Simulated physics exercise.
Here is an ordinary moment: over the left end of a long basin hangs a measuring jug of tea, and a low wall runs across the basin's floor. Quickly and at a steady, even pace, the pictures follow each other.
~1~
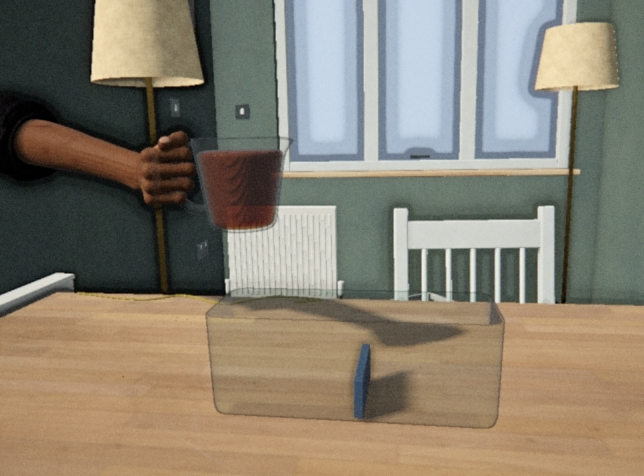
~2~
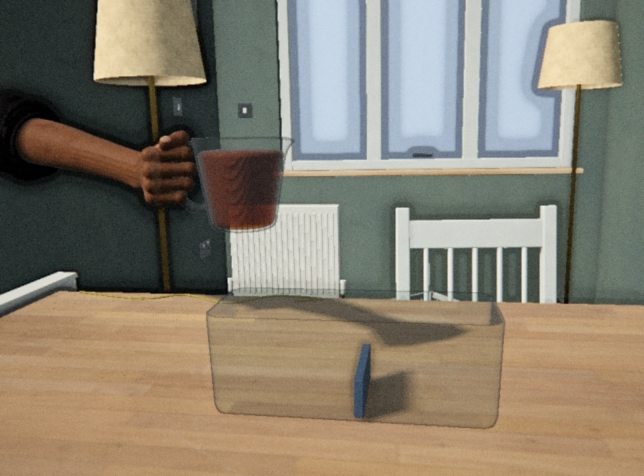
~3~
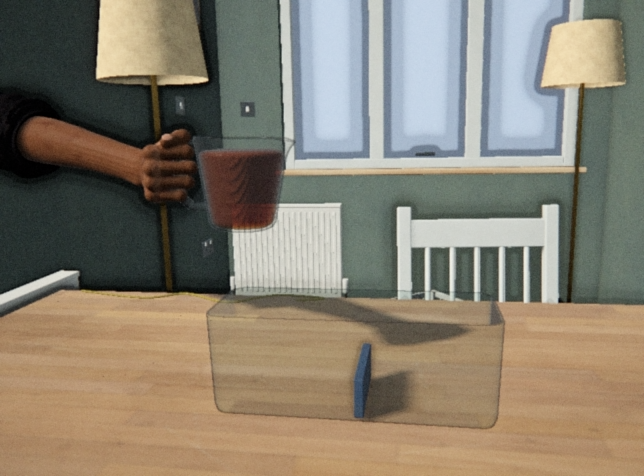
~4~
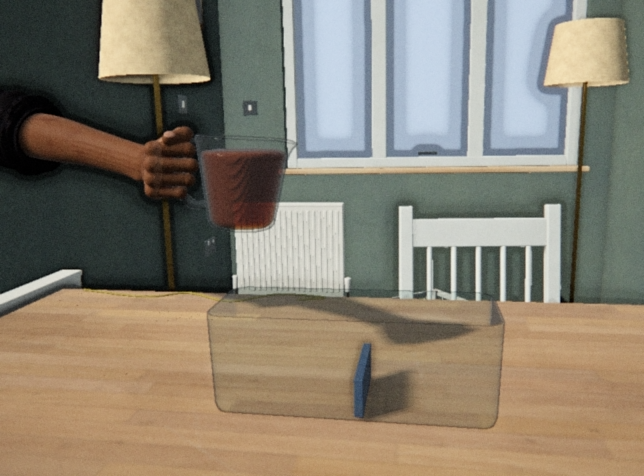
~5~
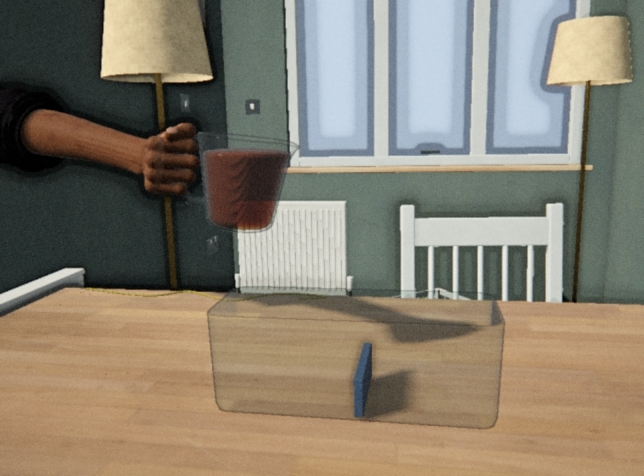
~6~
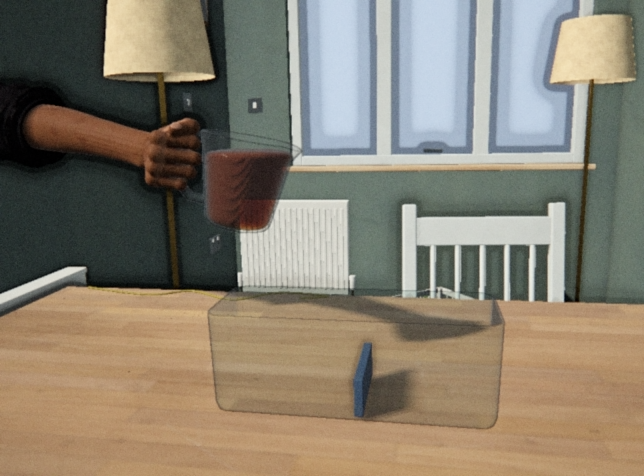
At the start, a hand holds a clear jug of reddish-brown liquid upright above the left end of a long transparent basin, which has a low blue wall inside. The jug stays still briefly, then the hand gradually tilts it slightly to the right, with the liquid still inside.
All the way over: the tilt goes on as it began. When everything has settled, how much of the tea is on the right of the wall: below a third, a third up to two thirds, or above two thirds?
The right side ends up with a third up to two thirds of it.
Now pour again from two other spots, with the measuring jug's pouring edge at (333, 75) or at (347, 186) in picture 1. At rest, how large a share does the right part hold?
In order, some 95 and 100 percent.
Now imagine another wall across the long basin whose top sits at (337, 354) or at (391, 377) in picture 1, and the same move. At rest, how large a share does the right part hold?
In order, some 90 and 10 in a hundred.
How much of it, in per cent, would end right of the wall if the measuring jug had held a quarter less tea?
I'd say roughly 30 percent.
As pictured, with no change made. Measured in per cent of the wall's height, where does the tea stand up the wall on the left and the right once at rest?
On the left roughly 30, on the right roughly 40.
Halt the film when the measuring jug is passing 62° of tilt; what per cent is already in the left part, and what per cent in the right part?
Roughly 5 per cent on the left, roughly 0 per cent on the right.
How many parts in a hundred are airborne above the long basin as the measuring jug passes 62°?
Something like 20 per cent of it.
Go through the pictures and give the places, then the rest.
In the first frame, tilt 0°; pouring edge (293, 139); surface from (201, 152) to (284, 151); the long basin's rim runs from (220, 303) to (497, 310); the wall's top is at (363, 362).
In the second frame, tilt 0°; pouring edge (294, 139); surface from (202, 152) to (285, 151).
In the third frame, tilt 2°; pouring edge (295, 140); surface from (203, 152) to (286, 152).
In the fourth frame, tilt 4°; pouring edge (297, 143); surface from (206, 152) to (288, 152).
In the fifth frame, tilt 7°; pouring edge (300, 146); surface from (207, 151) to (290, 153).
In the sixth frame, tilt 12°; pouring edge (302, 150); surface from (210, 152) to (294, 153).
A moment on, the measuring jug is tipped part way and 75 per cent is still to pour, 3 is left of the wall and 2 right of it.
Next, the measuring jug is tipped on its side and 23 per cent is still to pour, 16 is left of the wall and 40 right of it.
Then the measuring jug is tipped on its side and 1 per cent is still to pour, 44 is left of the wall and 51 right of it.
Later the measuring jug is tipped on its side and 0 per cent is still to pour, 47 is left of the wall and 52 right of it.
Finally, 47 per cent lies left of the wall, 52 right of it and 1 outside.
